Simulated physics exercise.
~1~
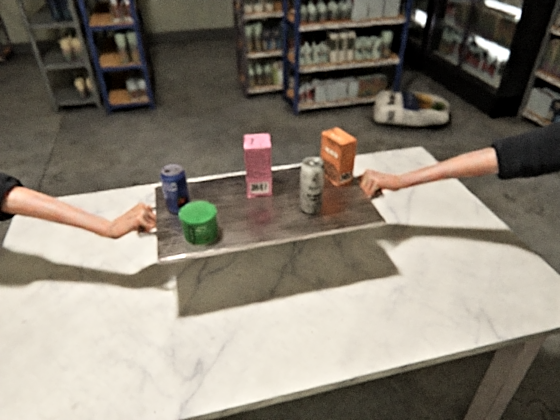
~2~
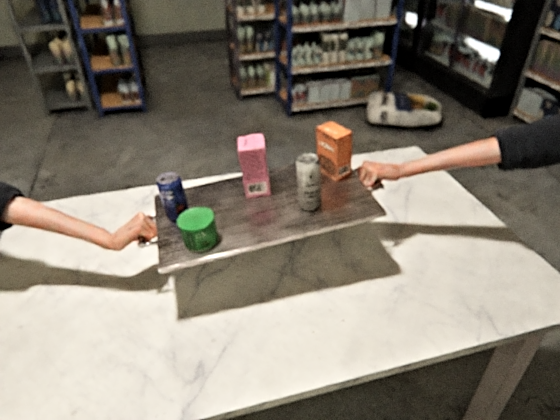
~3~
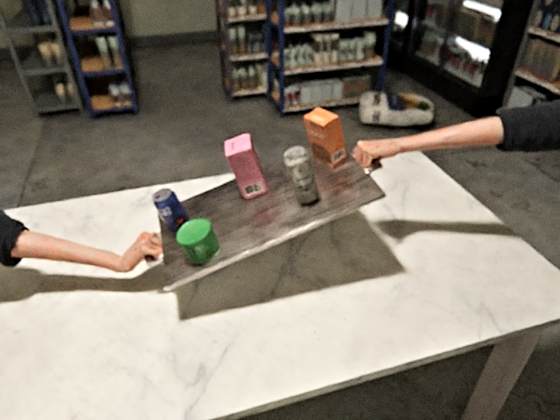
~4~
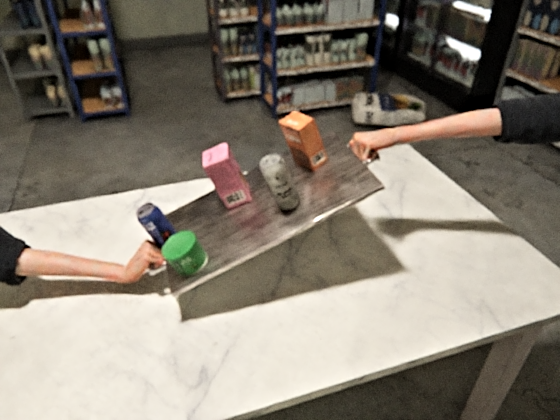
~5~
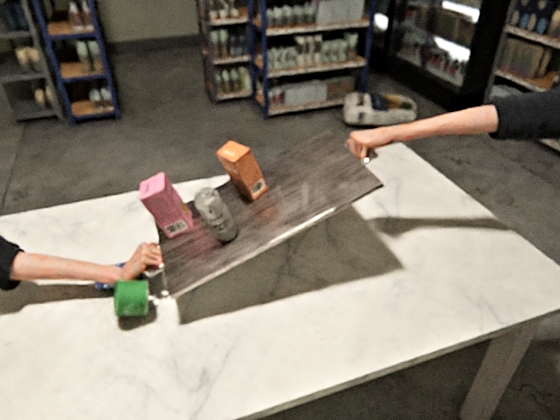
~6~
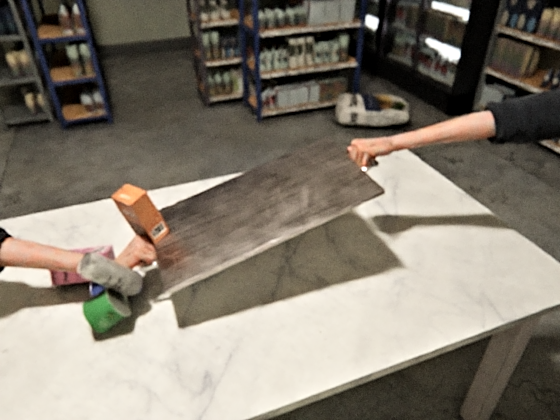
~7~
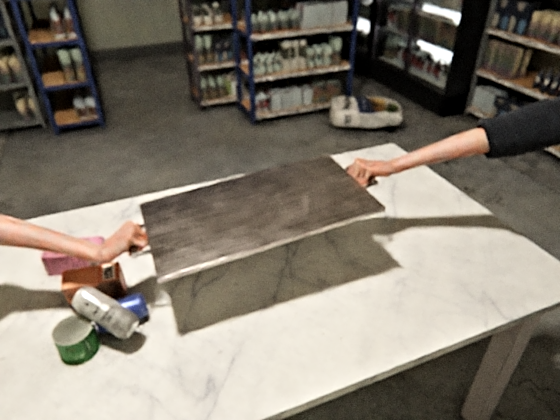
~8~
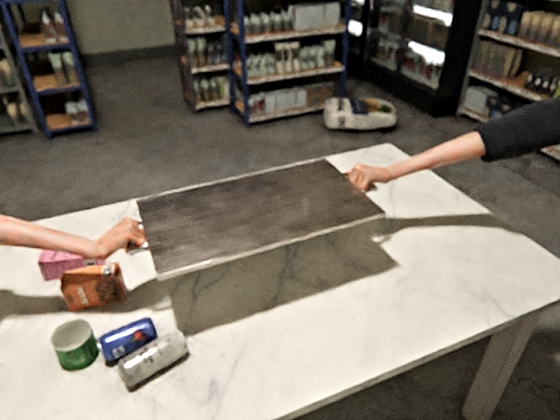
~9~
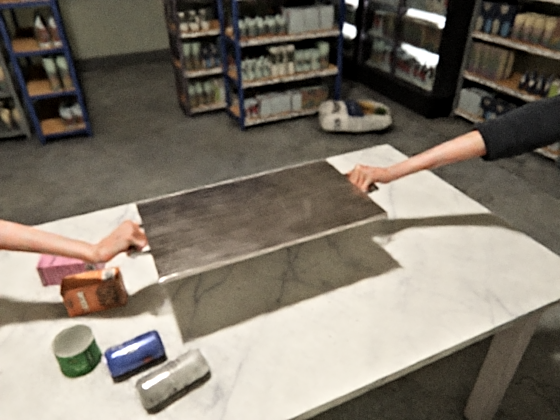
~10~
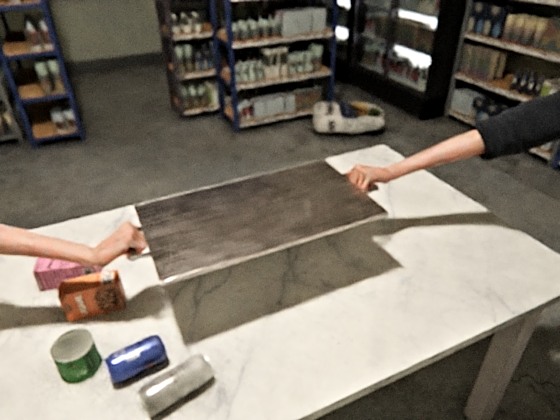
A dark, flat tray held by two hands above a white marble table begins to tip, its left edge dipping as the hand on the right rises. The pink carton, orange carton, blue can, pale can and green tub lean and slide left. The blue can and green tub leave the tray first, and the pink carton follows. The pale can and orange carton go over the left edge last, and the hands level the empty tray. Both cans roll toward the near side of the table, ending on their sides near the green tub and the two toppled cartons.
